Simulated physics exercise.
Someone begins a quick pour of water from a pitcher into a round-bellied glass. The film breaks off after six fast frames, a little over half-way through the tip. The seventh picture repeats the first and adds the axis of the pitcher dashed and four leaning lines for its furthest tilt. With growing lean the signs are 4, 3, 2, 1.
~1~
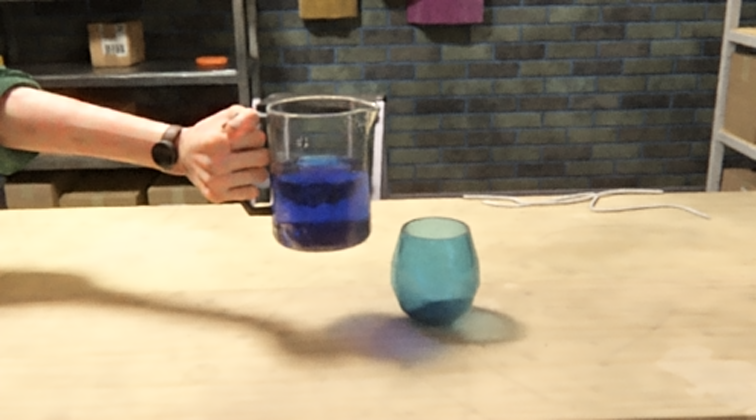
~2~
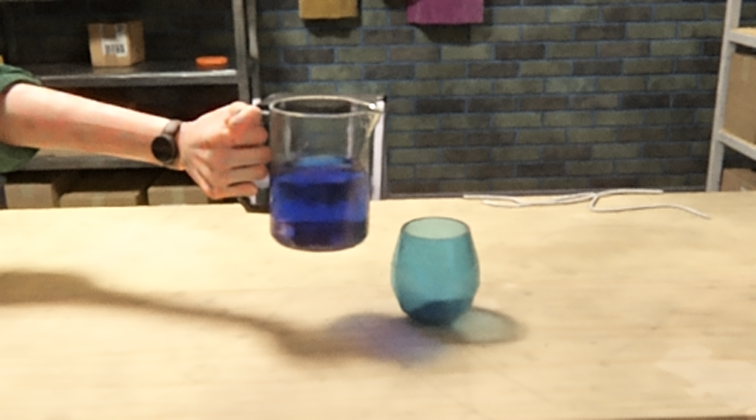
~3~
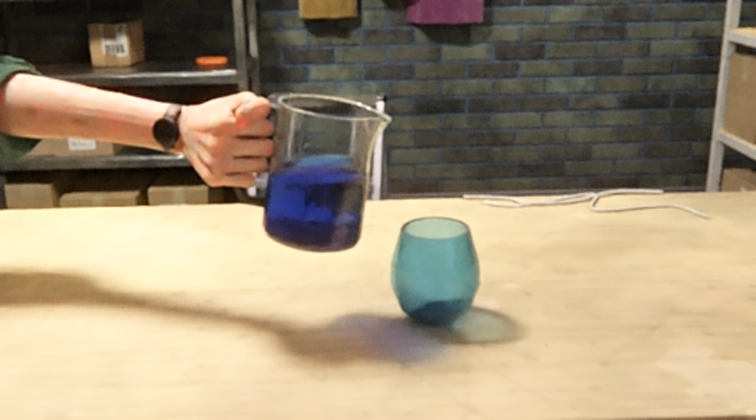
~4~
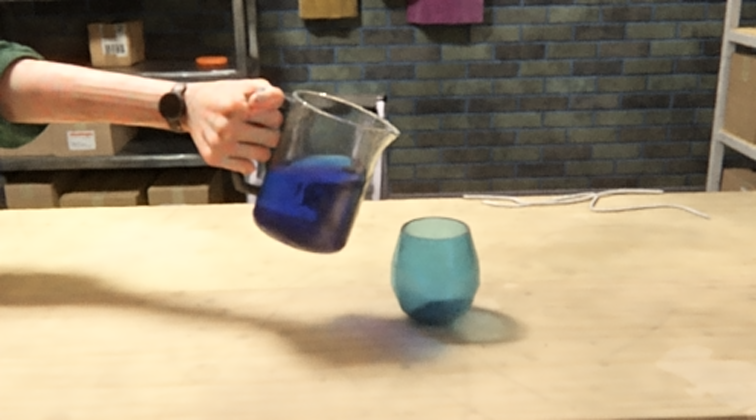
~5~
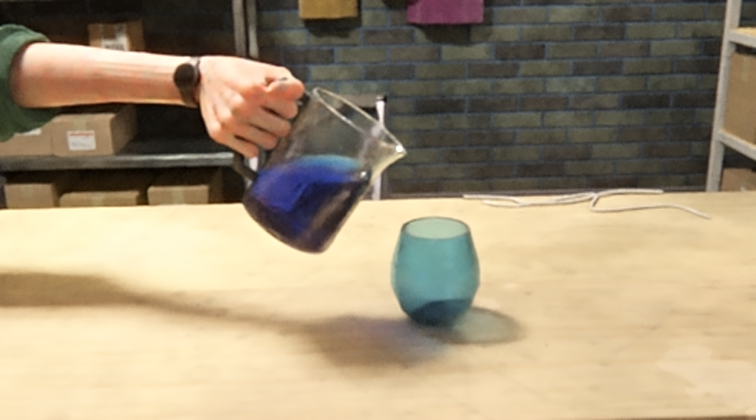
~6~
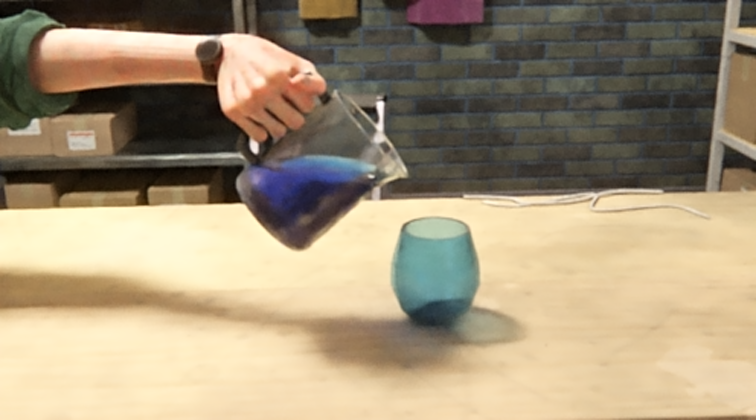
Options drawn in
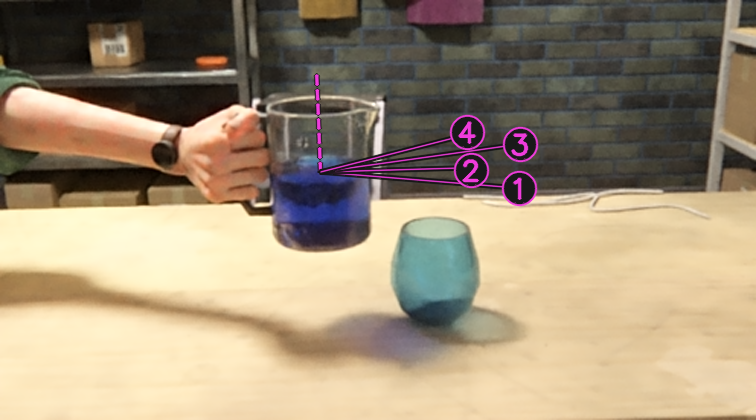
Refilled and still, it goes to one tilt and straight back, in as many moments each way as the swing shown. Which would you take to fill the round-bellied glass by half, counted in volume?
Use mark 4.
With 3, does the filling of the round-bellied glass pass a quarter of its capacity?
Yes.
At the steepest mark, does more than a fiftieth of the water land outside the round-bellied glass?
Yes, it does.
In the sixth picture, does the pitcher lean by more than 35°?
Yes.
On the marked copy, 1 at (502, 186); 2 at (454, 168); 3 at (503, 146); 4 at (450, 138).
Choosing 1, the round-bellied glass ends with about 60 % of what it can hold; 31 % of the water is spilt.
Choosing 2, the round-bellied glass ends with about 70 % of what it can hold; 12 % of the water is spilt.
Choosing 3, the round-bellied glass ends with about 67 % of what it can hold.
Choosing 4, the round-bellied glass ends with about 51 % of what it can hold.
